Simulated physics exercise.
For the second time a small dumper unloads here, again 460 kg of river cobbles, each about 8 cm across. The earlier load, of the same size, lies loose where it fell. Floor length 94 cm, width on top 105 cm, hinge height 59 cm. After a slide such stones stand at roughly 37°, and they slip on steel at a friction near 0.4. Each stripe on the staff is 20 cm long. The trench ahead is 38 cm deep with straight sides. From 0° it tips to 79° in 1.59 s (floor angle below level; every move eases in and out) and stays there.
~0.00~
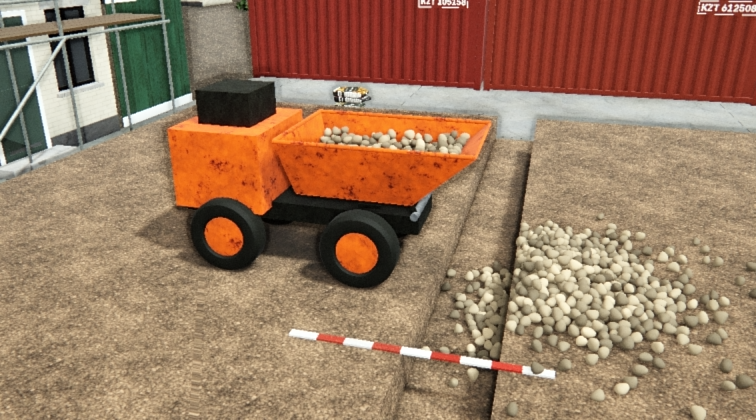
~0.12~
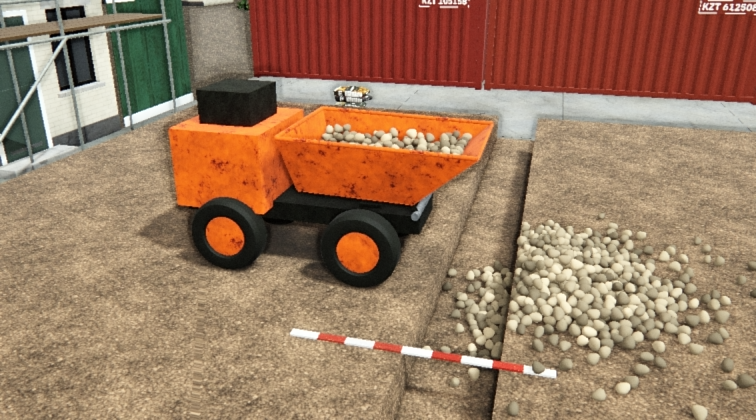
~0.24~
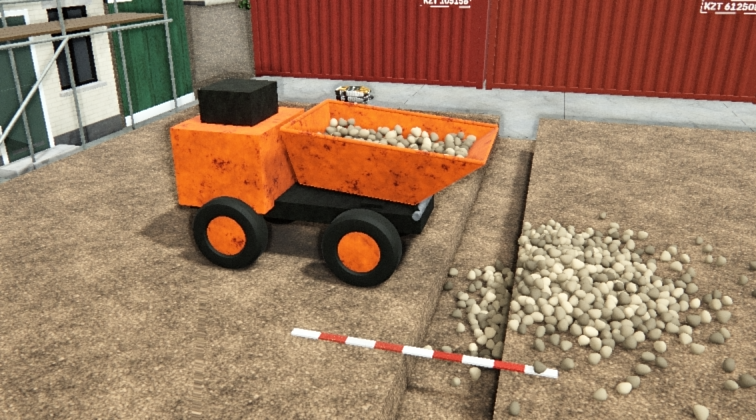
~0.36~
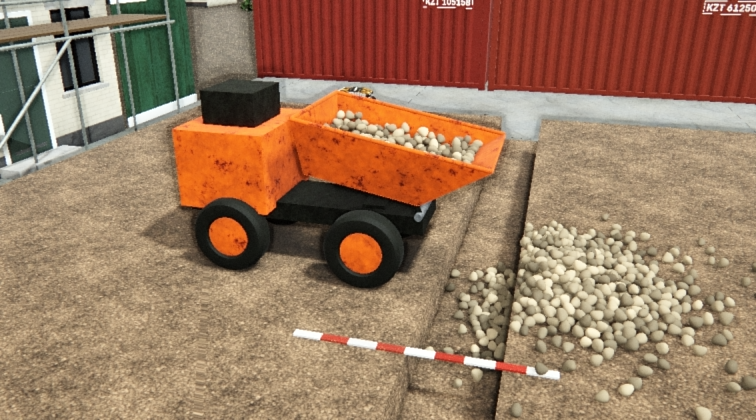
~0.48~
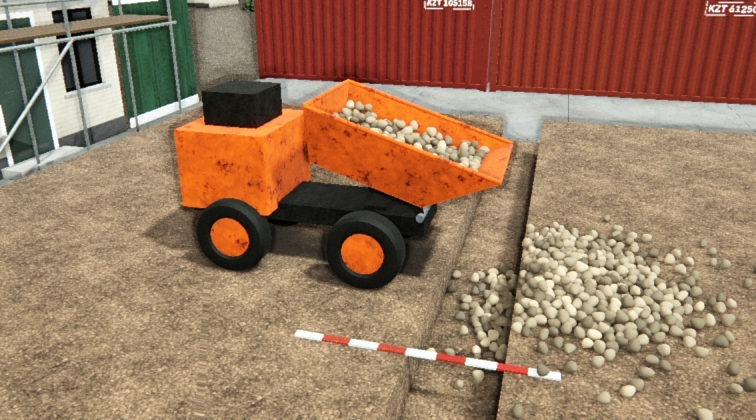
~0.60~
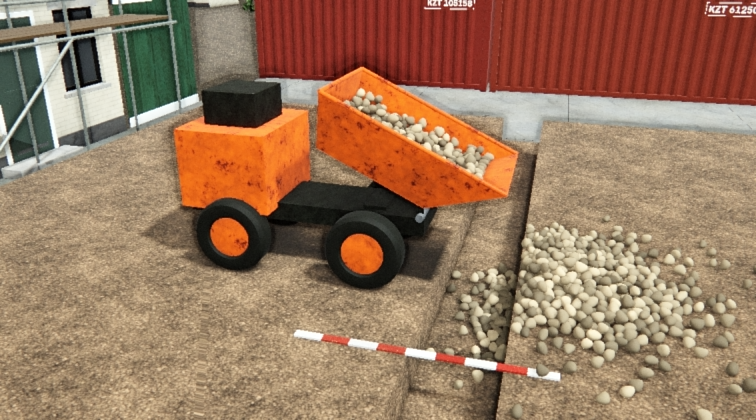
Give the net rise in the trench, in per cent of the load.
Roughly 56 per cent of a load more.
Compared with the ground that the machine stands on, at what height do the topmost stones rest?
Some 34 cm above that level.
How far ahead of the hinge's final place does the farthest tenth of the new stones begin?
Roughly 140 cm ahead of it.
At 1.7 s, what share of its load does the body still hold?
Roughly 50 per cent is still inside.
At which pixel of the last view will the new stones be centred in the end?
Around (512, 292).
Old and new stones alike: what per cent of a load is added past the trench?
About 45 per cent.
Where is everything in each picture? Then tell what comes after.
In the first picture, lip at (475, 158), floor tilted 0°, highest stones at (430, 141). The earlier load is highest near (557, 252), 23 cm above ground level, 13 % in the trench, 86 % past the trench.
In the second picture, lip at (478, 159), floor tilted 1°, highest stones at (411, 139); the stones move at 0.2 m/s on average.
In the third picture, the body is at 5°, its lip at (484, 163); the top of the load is at (353, 130); the stones move at 0.4 m/s on average.
In the fourth picture, lip at (492, 172), floor tilted 10°, highest stones at (352, 123); the stones move at 0.5 m/s on average.
In the fifth picture, lip at (501, 183), floor tilted 17°, highest stones at (351, 114); the stones move at 0.6 m/s on average.
In the sixth picture, the body is at 25°, its lip at (507, 196); the top of the load is at (362, 103); the stones move at 0.7 m/s on average.
After 1.2 s the floor is at 67°; in per cent of one load, 100 in the body, 13 in the trench, 86 past the trench; the foremost stones are past the picture's edge.
After 1.7 s the floor is at 79°; in per cent of one load, 50 in the body, 27 in the trench, 122 past the trench; the foremost stones are past the picture's edge.
After 2.0 s the floor is at 79°; in per cent of one load, 17 in the body, 43 in the trench, 139 past the trench; the foremost stones are past the picture's edge.
After 4.6 s the floor is at 79°; in per cent of one load, 0 in the body, 69 in the trench, 130 past the trench; the foremost stones are past the picture's edge. Net gain in the trench, 56.
